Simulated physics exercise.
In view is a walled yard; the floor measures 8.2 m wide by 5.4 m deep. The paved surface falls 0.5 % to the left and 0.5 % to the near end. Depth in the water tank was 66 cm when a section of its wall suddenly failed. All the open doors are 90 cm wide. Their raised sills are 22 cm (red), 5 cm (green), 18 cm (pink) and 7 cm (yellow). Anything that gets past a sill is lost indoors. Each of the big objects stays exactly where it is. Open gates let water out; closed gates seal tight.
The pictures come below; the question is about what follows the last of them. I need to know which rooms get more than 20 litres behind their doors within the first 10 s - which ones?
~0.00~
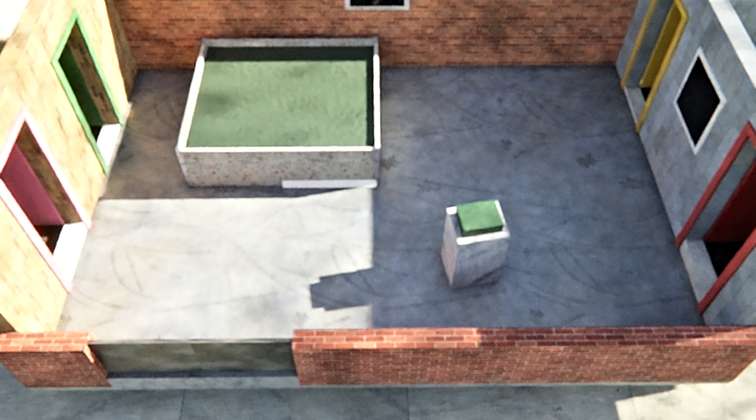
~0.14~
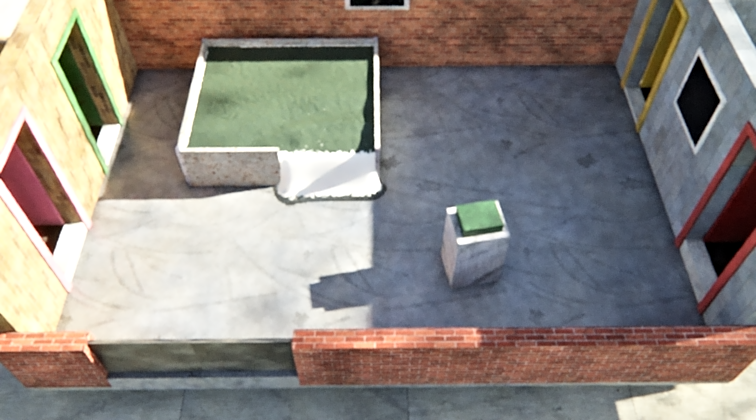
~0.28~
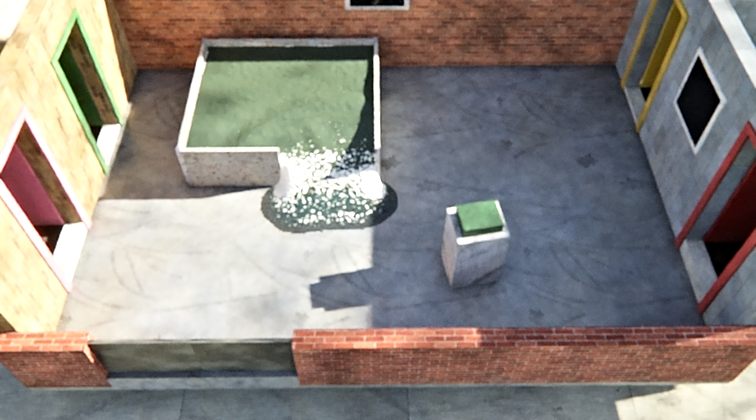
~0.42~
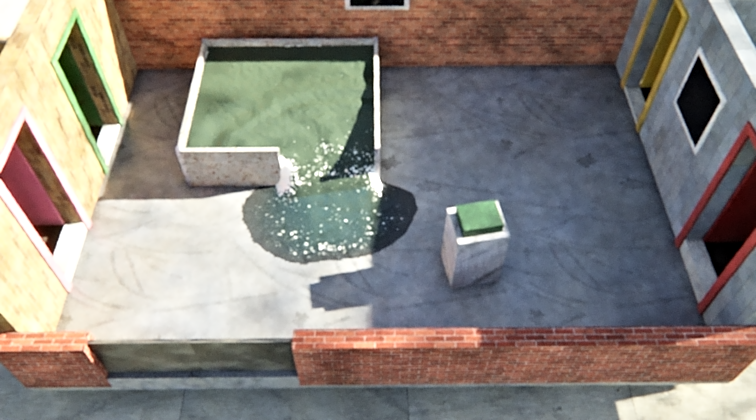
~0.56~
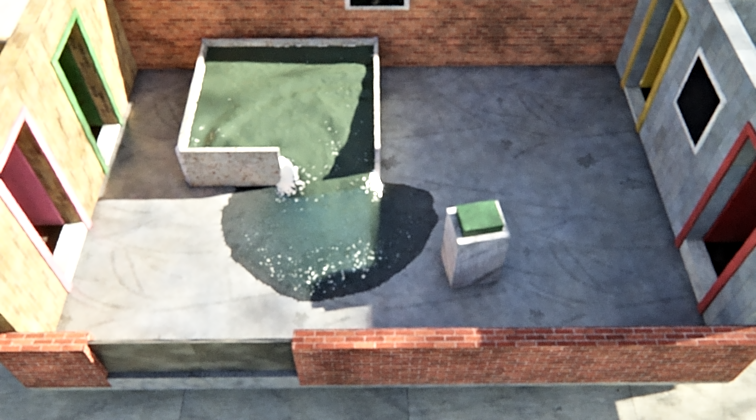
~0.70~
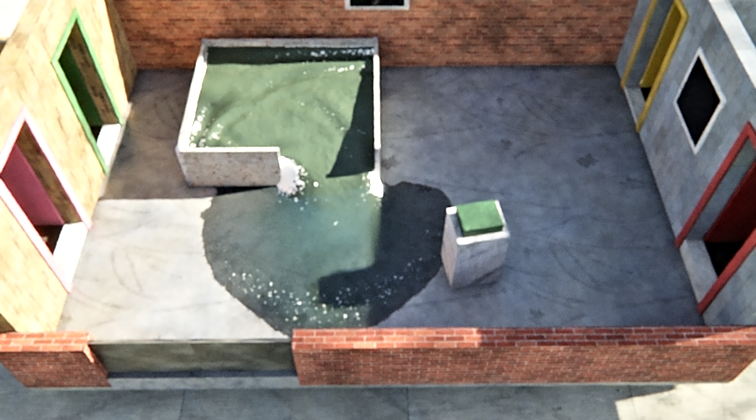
Here is each one: The red door does not get more than 20 litres; the green door gets more than 20 litres; the pink door does not get more than 20 litres; the yellow door does not get more than 20 litres.
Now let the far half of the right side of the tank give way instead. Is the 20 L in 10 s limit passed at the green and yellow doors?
Versus the limit - green: Within, yellow: Exceeded.
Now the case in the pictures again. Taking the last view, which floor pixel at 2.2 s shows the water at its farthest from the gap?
Roughly at pixel (650, 354).
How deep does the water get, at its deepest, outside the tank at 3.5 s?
Depth: Approx. 32 cm.
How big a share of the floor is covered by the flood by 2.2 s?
Covered: Roughly 35 per cent.
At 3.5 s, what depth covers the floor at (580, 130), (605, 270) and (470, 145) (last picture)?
About 0, 4 and 0 cm.
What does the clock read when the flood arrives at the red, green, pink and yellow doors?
Red = 2.6 s, green = 3.4 s, pink = 2.6 s, yellow = 4.0 s.
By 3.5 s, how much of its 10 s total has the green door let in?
That works out near 0%.
After 1.4 s water covers 25 % of the floor and is deepest (42 cm) near (358, 187); red door not reached, green door not reached, pink door not reached, yellow door not reached.
After 2.2 s water covers 35 % of the floor and is deepest (44 cm) near (415, 356); red door not reached, green door not reached, pink door not reached, yellow door not reached.
After 3.5 s water covers 55 % of the floor and is deepest (32 cm) near (47, 361); red door 23 cm at the sill, 0 L in, green door 2 cm at the sill, 0 L in, pink door 18 cm at the sill, 0 L in, yellow door not reached.
After 6.0 s water covers 85 % of the floor and is deepest (23 cm) near (47, 361); red door 15 cm at the sill, 1 L in, green door 6 cm at the sill, 0 L in, pink door 16 cm at the sill, 2 L in, yellow door 5 cm at the sill, 0 L in.
After 10.0 s water covers 100 % of the floor and is deepest (18 cm) near (101, 190); red door 9 cm at the sill, 1 L in, green door 17 cm at the sill, 92 L in, pink door 11 cm at the sill, 2 L in, yellow door 8 cm at the sill, 8 L in.
